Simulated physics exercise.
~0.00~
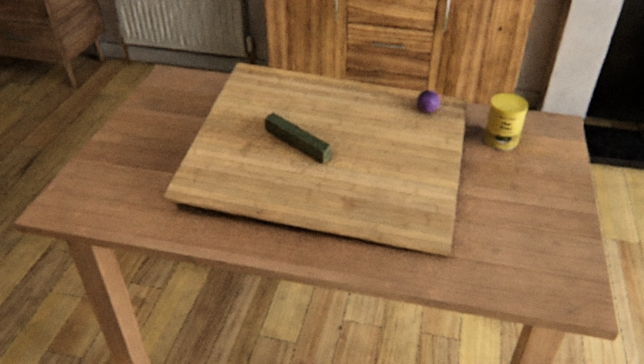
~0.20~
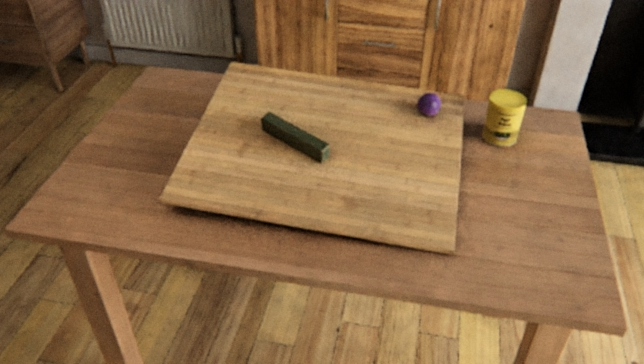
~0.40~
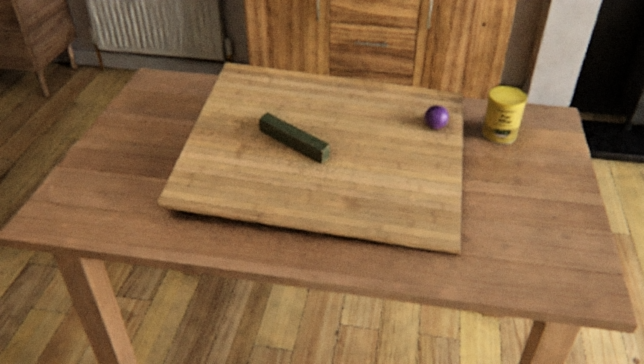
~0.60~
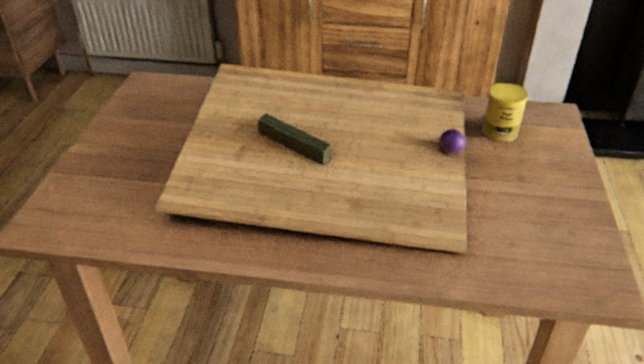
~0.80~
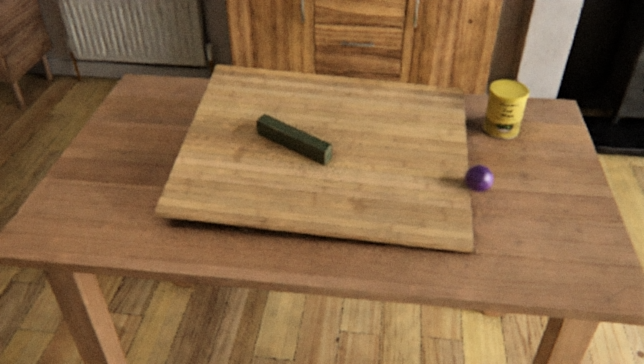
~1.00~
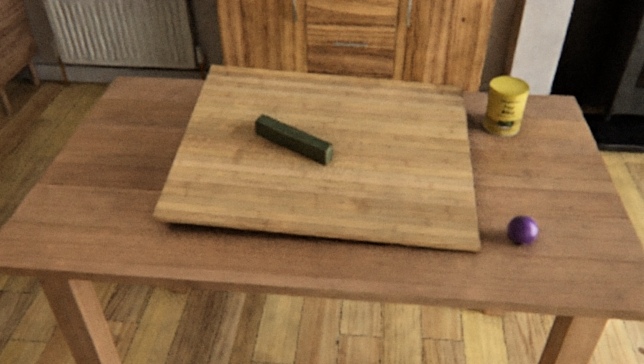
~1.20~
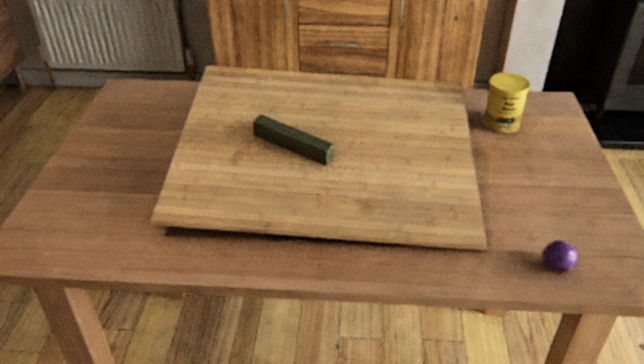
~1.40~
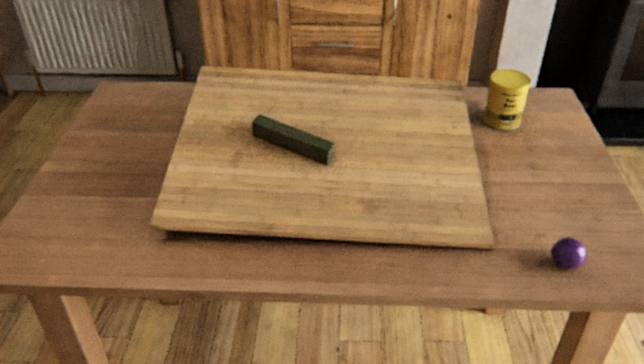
Purple ball rolling down a tilted wooden board past a fixed green block, dropping off the right edge and settling on the table.
